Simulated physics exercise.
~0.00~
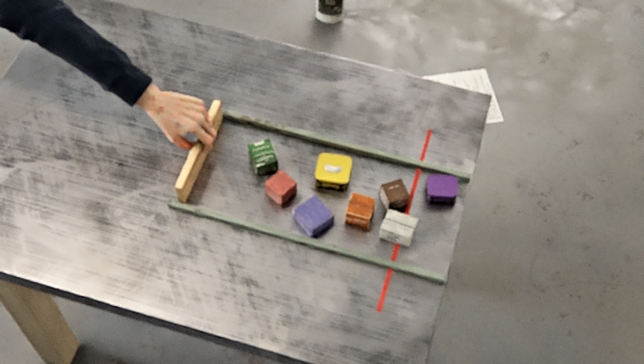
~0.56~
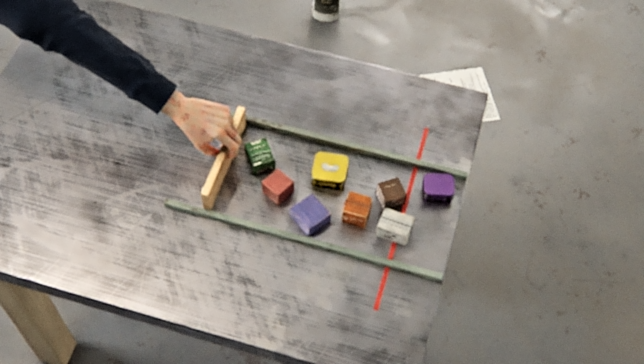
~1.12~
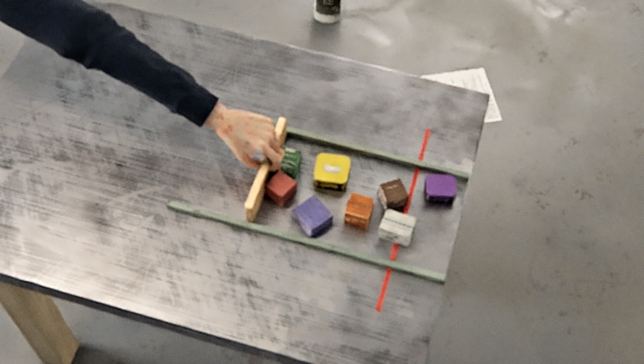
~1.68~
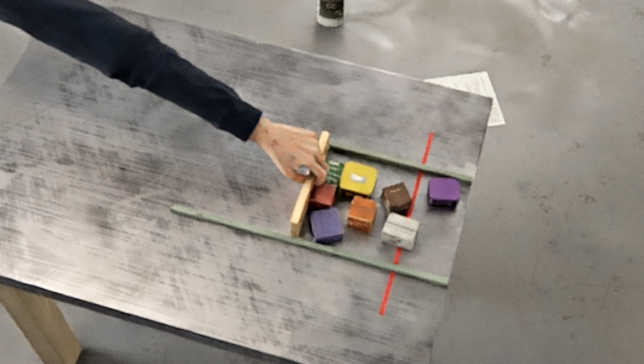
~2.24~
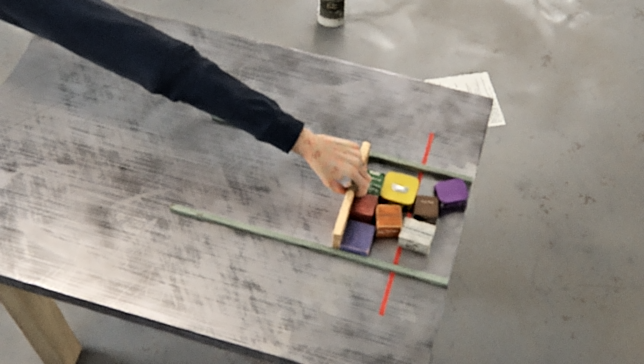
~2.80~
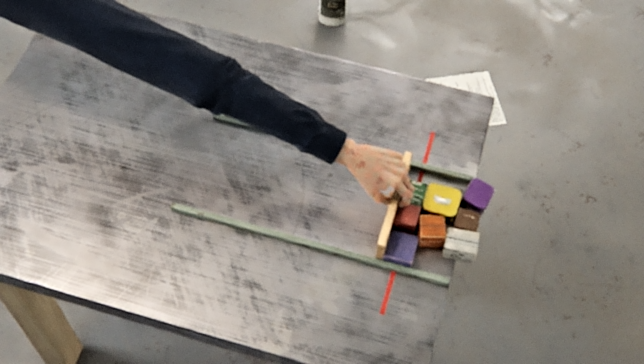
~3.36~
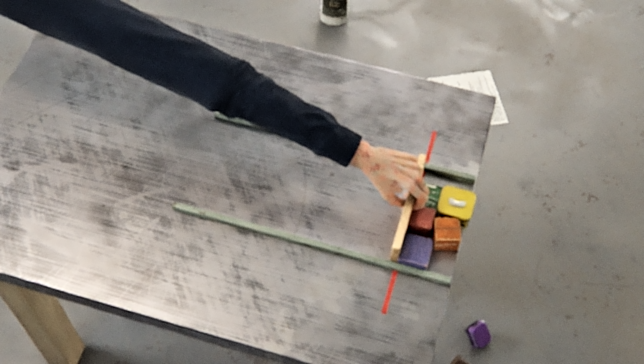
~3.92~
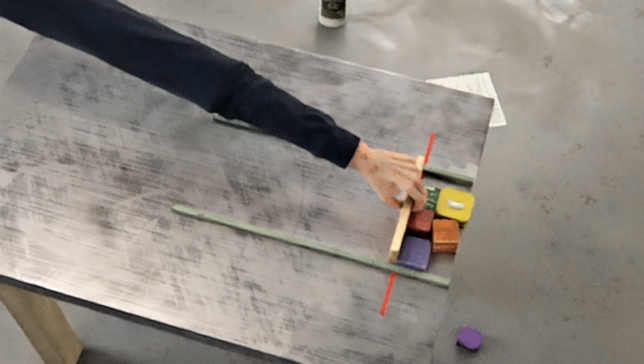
A hand in a dark sleeve pushes an upright wooden board rightward across a scuffed grey table, seen from above at an angle. Green, red, yellow, blue-purple, orange, brown, white and purple blocks lie scattered between two green strips, with a red tape line near the table's right edge. The board sweeps up the green and red blocks, then gathers the others into a tight cluster. The brown, white and purple blocks are pushed over the edge and fall. The board stops around the tape, leaving the remaining blocks packed against it, while the purple one lies on the floor.
